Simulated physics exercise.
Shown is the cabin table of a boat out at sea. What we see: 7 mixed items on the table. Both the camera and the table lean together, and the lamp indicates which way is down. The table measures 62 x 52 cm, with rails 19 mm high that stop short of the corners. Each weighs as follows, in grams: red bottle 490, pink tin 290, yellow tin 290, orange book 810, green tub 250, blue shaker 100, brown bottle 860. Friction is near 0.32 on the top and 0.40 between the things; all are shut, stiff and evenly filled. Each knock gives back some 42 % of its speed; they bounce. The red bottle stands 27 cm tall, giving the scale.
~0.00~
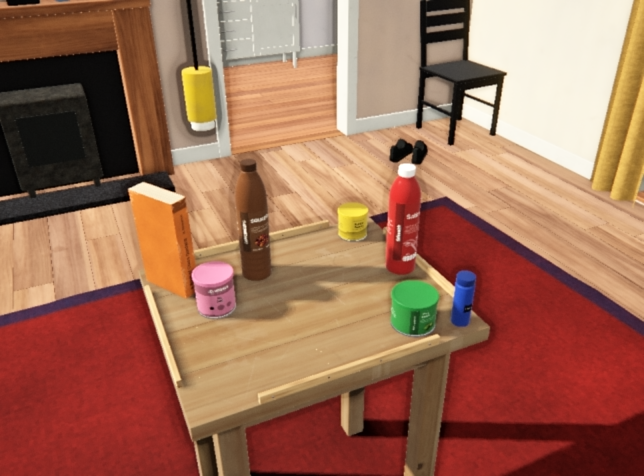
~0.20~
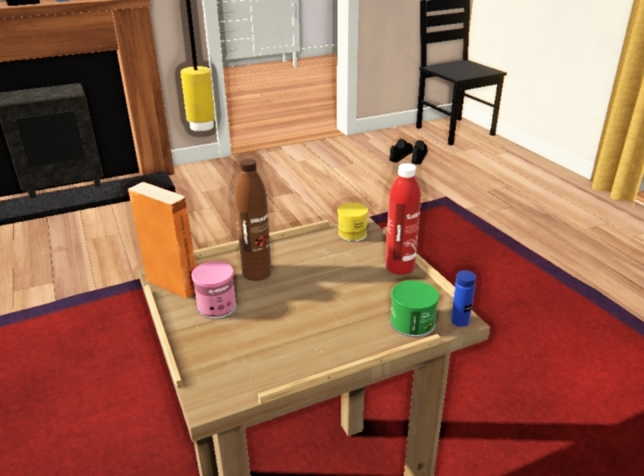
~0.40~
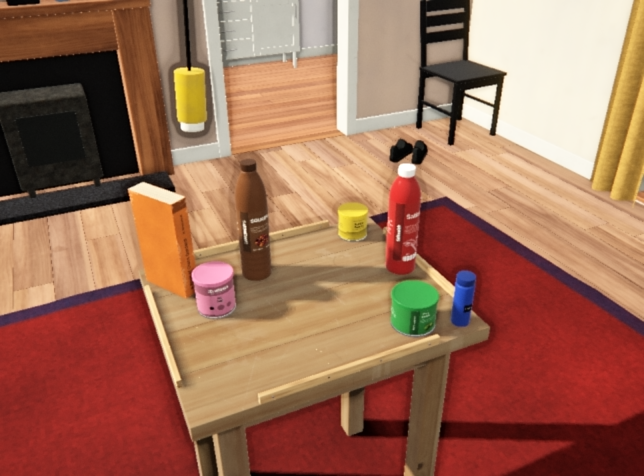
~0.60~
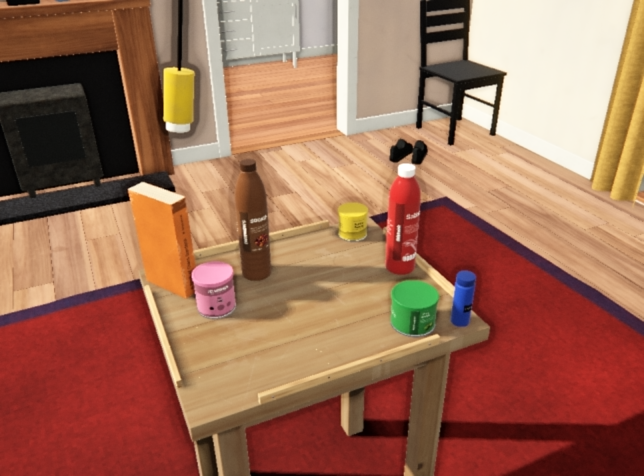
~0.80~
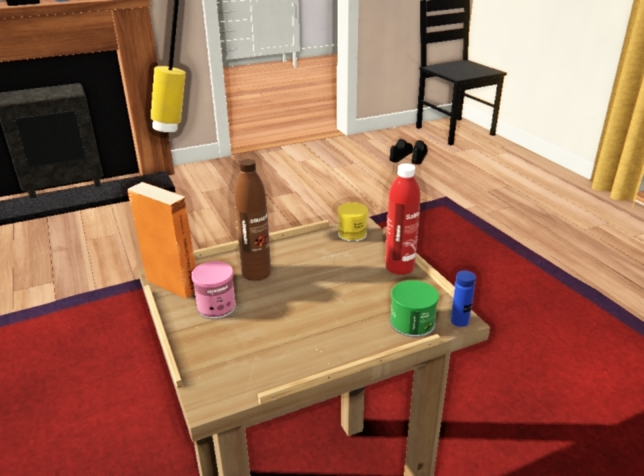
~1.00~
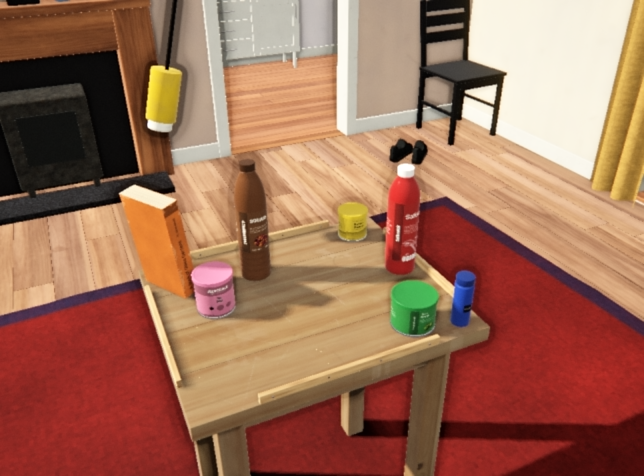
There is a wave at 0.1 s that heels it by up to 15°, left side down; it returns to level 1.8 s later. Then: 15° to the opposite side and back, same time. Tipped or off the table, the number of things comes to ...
... exactly one.
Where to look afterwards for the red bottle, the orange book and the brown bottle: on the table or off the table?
Once it all settles, the red bottle stays on its surface, the orange book leaves its surface and the brown bottle stays on its surface.
By 1.40 s, boat heeled 9°, left side down; orange book now off the table.
By 1.80 s, boat level.
By 2.40 s, boat heeled 9°, right side down.
When it is over (4.2 s), off the table, orange book; the other 6 within 5 cm of the start. End places, in pixels of the last picture, red bottle near (404, 219), pink tin near (215, 290).
